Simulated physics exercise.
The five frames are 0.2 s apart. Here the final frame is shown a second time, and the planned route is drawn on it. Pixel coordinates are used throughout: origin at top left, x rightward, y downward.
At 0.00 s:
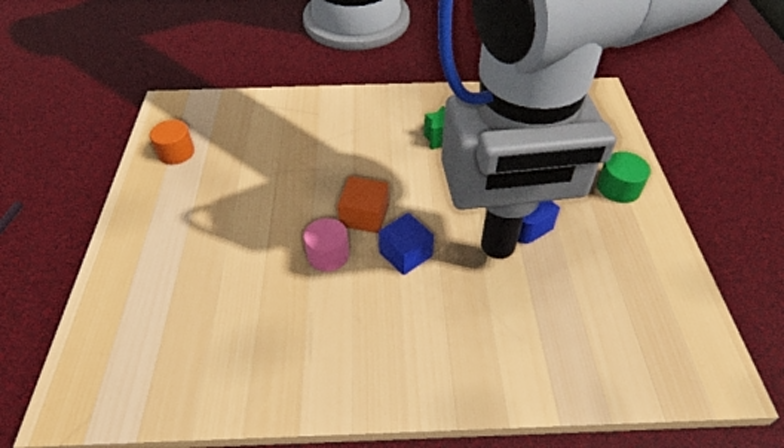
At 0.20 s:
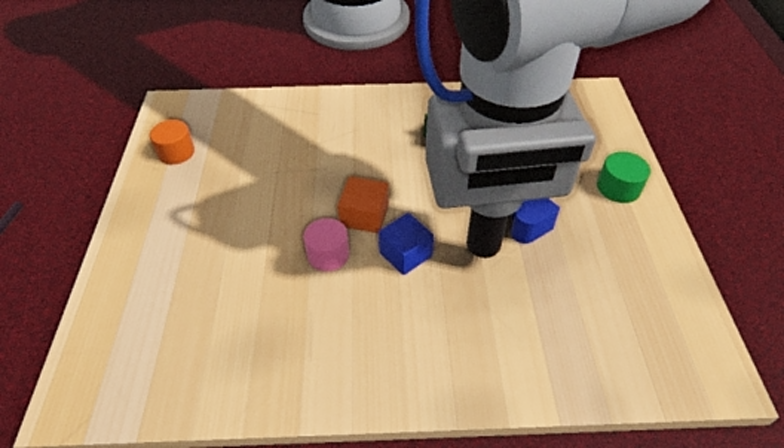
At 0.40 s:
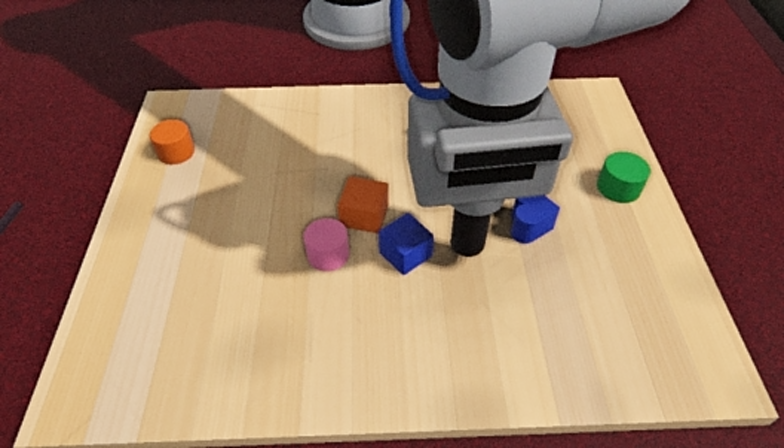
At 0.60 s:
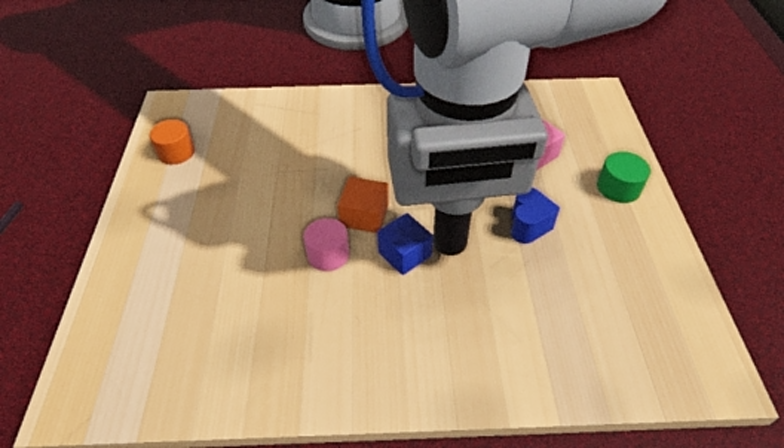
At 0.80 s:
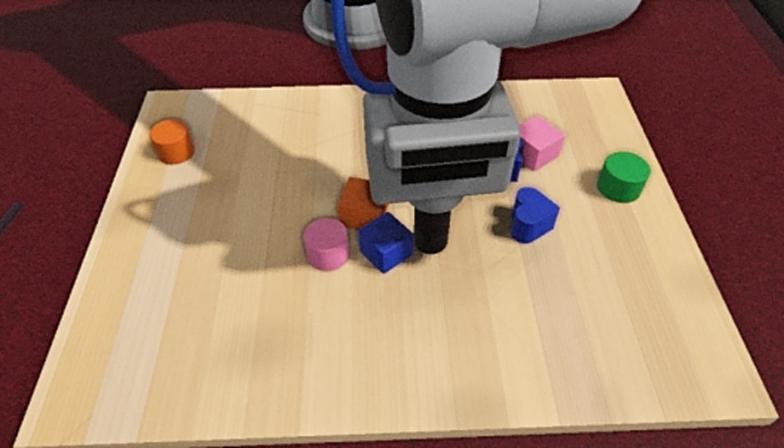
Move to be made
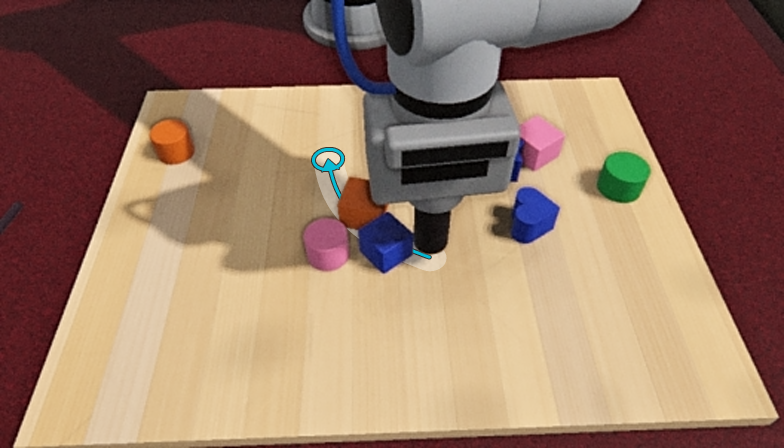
The robot arm slides its black peg left and pushes the blue cube slightly left.
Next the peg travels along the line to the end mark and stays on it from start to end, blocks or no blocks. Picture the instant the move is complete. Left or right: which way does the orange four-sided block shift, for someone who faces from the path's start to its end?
Towards the left-hand side.
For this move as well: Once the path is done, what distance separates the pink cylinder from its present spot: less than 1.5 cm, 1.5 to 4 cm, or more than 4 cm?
Travel: 1.5-4 cm.
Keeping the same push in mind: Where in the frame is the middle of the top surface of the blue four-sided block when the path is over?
My best guess is (334, 221).
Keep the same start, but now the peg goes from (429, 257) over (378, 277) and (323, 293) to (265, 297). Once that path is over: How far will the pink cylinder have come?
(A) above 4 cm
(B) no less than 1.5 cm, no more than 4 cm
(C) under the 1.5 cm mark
Choice B: No less than 1.5 cm, no more than 4 cm.
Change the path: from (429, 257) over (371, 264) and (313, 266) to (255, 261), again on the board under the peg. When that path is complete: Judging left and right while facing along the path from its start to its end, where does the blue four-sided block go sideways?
The shift goes right.
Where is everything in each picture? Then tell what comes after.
The first picture shows tip of the peg (498, 247), middles of tops, pink cylinder (325, 234), orange four-sided block (363, 193), blue four-sided block (406, 233).
The second picture shows peg (483, 246), nothing pushed.
The third picture shows peg (467, 245), nothing pushed.
The fourth picture shows peg (450, 244), nothing pushed.
The fifth picture shows peg (430, 242), pink cylinder (325, 234), orange four-sided block (363, 193), blue four-sided block (386, 231).
The line goes from (429, 257) by way of (376, 233) and (341, 198) to (328, 159).
The first path, step by step. One third of the way, peg (375, 217); pink cylinder (299, 240); orange four-sided block (349, 189), turned 50° clockwise; blue four-sided block (340, 226), turned 65° anticlockwise.
Two thirds of the way, peg (339, 182); pink cylinder (297, 242); orange four-sided block (311, 160), turned 30° clockwise; blue four-sided block (334, 221), turned 95° anticlockwise.
At the end, peg (326, 144); pink cylinder (297, 242); orange four-sided block (291, 143), turned 20° anticlockwise; blue four-sided block (334, 221), turned 95° anticlockwise.
